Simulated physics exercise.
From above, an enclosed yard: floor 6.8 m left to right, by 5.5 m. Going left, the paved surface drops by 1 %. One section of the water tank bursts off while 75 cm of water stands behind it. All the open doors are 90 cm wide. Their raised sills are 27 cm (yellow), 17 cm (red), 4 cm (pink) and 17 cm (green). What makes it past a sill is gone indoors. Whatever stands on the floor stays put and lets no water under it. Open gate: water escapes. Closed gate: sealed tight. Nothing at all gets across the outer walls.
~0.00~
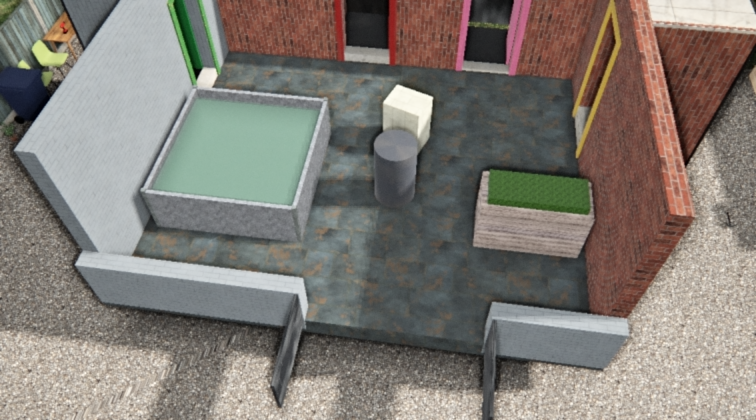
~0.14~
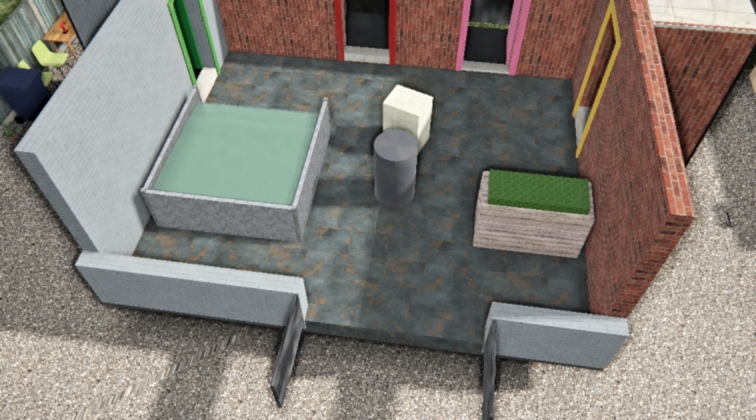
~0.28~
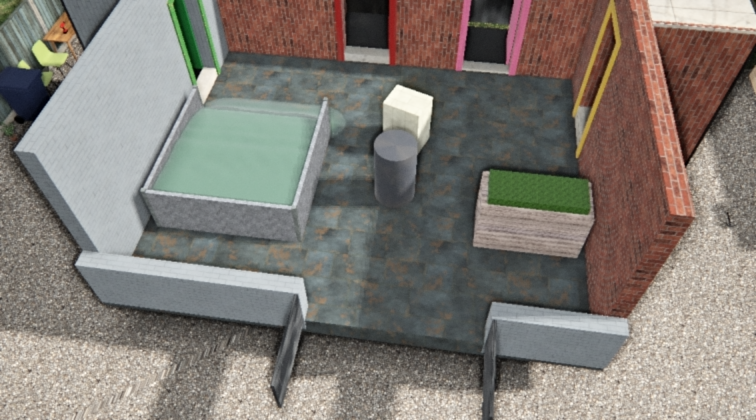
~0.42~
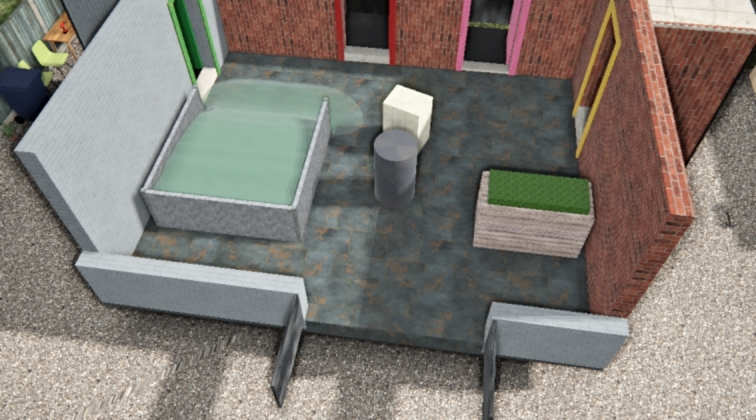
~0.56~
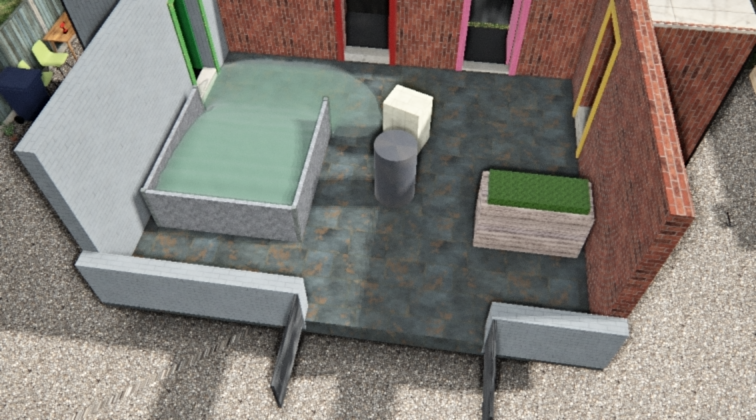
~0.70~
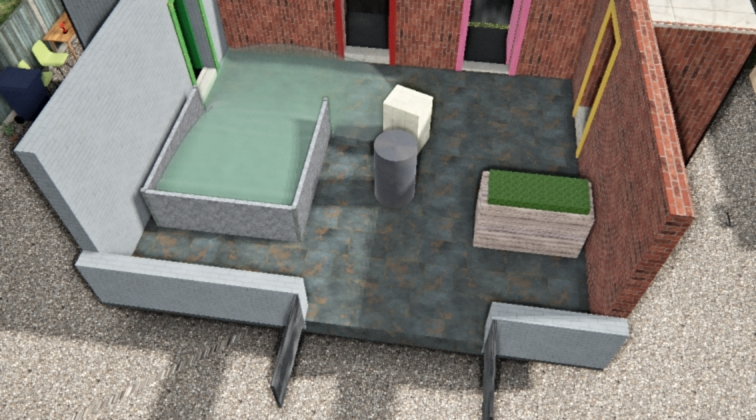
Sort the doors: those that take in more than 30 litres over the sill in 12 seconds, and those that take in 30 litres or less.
Sorted: The yellow door takes in 30 litres or less; the red door takes in more; the pink door takes in more; the green door takes in more.
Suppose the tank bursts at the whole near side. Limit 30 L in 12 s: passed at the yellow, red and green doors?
Yellow short, red short, green short.
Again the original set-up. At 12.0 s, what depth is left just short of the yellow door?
Some 7.5 centimetres of depth.
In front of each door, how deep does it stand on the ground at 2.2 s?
In cm: Yellow 0, red 32, pink 8, green 42.
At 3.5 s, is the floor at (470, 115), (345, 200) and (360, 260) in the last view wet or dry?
Well, the first is drenched, the next untouched by it, the last untouched by it.
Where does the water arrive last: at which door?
It's the yellow door.
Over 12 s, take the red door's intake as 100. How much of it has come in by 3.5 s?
I'd say close to 95 percent.
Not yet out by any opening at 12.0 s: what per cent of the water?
Remaining: Roughly 78 %.
After 1.4 s water covers 25 % of the floor and is deepest (61 cm) near (237, 54); yellow door not reached, red door 30 cm at the sill, 15 L in, pink door not reached, green door 24 cm at the sill, 4 L in.
After 2.2 s water covers 30 % of the floor and is deepest (48 cm) near (251, 86); yellow door not reached, red door 32 cm at the sill, 65 L in, pink door 8 cm at the sill, 0 L in, green door 42 cm at the sill, 64 L in.
After 3.5 s water covers 55 % of the floor and is deepest (30 cm) near (206, 101); yellow door 25 cm at the sill, 0 L in, red door 21 cm at the sill, 115 L in, pink door 9 cm at the sill, 11 L in, green door 29 cm at the sill, 217 L in.
After 7.0 s water covers 90 % of the floor and is deepest (18 cm) near (417, 190); yellow door 12 cm at the sill, 0 L in, red door 8 cm at the sill, 120 L in, pink door 13 cm at the sill, 64 L in, green door 11 cm at the sill, 247 L in.
After 12.0 s water covers 95 % of the floor and is deepest (17 cm) near (156, 206); yellow door 8 cm at the sill, 0 L in, red door 8 cm at the sill, 120 L in, pink door 10 cm at the sill, 167 L in, green door 12 cm at the sill, 247 L in.
